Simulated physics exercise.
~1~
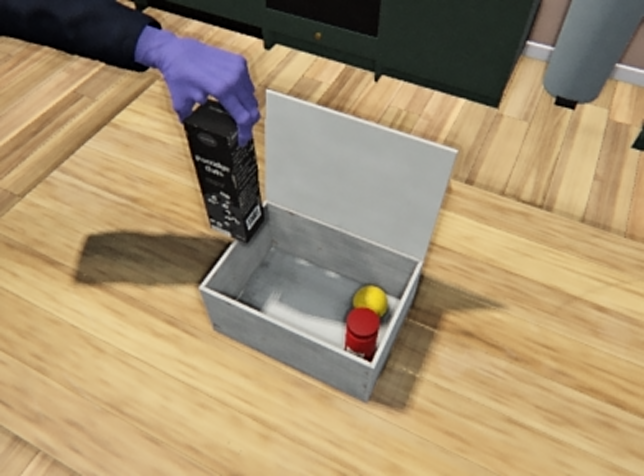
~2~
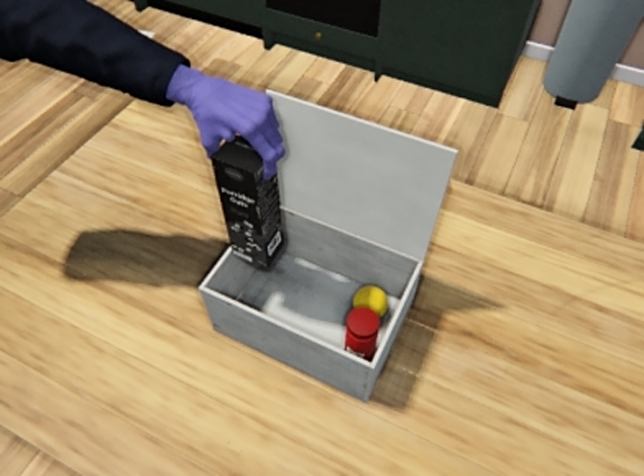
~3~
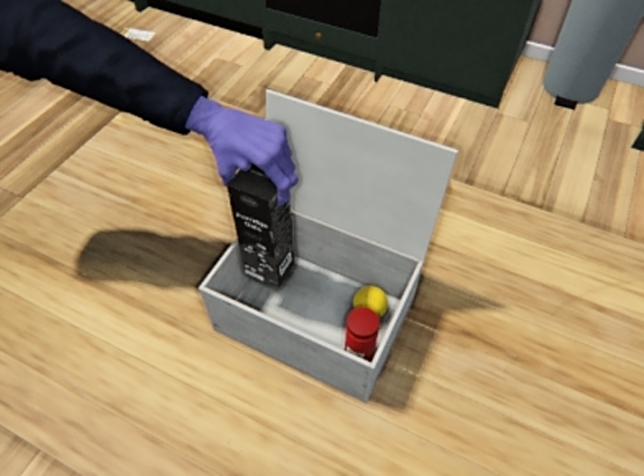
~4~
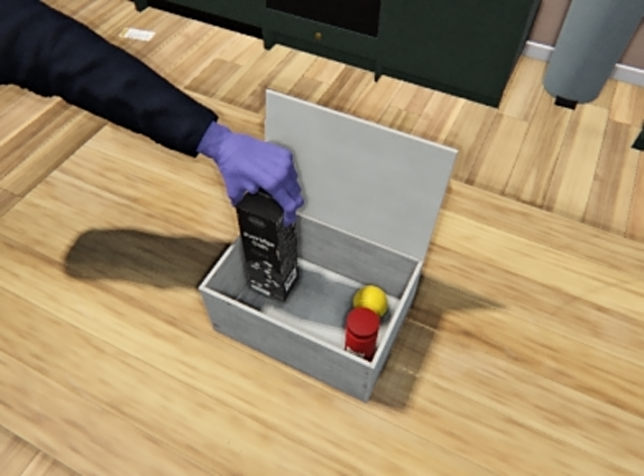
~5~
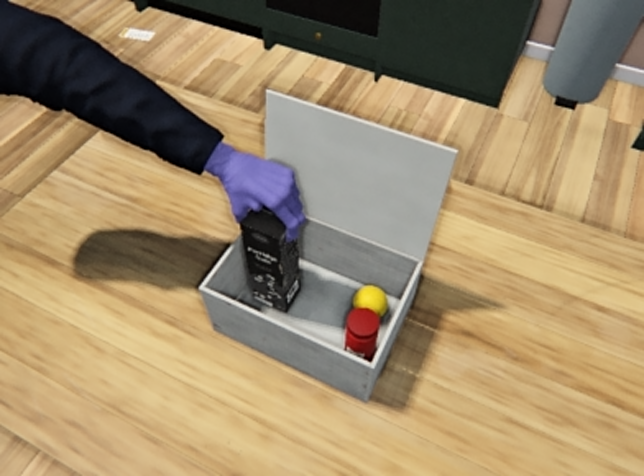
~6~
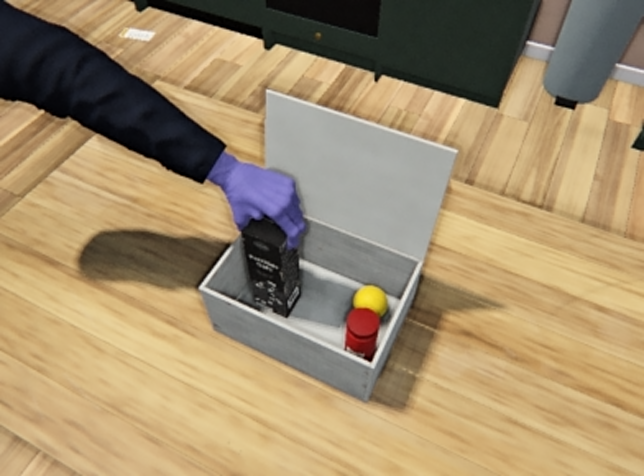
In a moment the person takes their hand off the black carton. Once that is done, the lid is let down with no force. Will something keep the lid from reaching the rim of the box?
Yes, it stays propped open.
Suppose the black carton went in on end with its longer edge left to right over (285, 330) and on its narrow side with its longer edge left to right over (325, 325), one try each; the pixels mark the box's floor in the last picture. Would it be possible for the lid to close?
Try one: Lid left up; try two: Lid down.
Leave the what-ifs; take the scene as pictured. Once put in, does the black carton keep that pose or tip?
At the finish the black carton holds its orientation.
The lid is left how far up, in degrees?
I'd put it at roughly 45°.
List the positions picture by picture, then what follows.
The first picture shows coming down; black carton (228, 177); red shaker (361, 339).
The second picture shows coming down; black carton (252, 206); red shaker (361, 339).
The third picture shows coming down; black carton (264, 229); red shaker (361, 339).
The fourth picture shows coming down; black carton (271, 247); red shaker (361, 339).
The fifth picture shows coming down; black carton (273, 260); red shaker (361, 339).
The sixth picture shows in place under the hand; black carton (274, 267); red shaker (361, 339).
Then, 1.20 s past the last view, lid starting down.
Then, 1.60 s past the last view, lid 59° above the rim.
Then, 3.30 s past the last view, lid 47° above the rim.
Finally, lid 47° above the rim; all 3 still in place. Final places as the last picture's camera would see them, black carton near (274, 267).
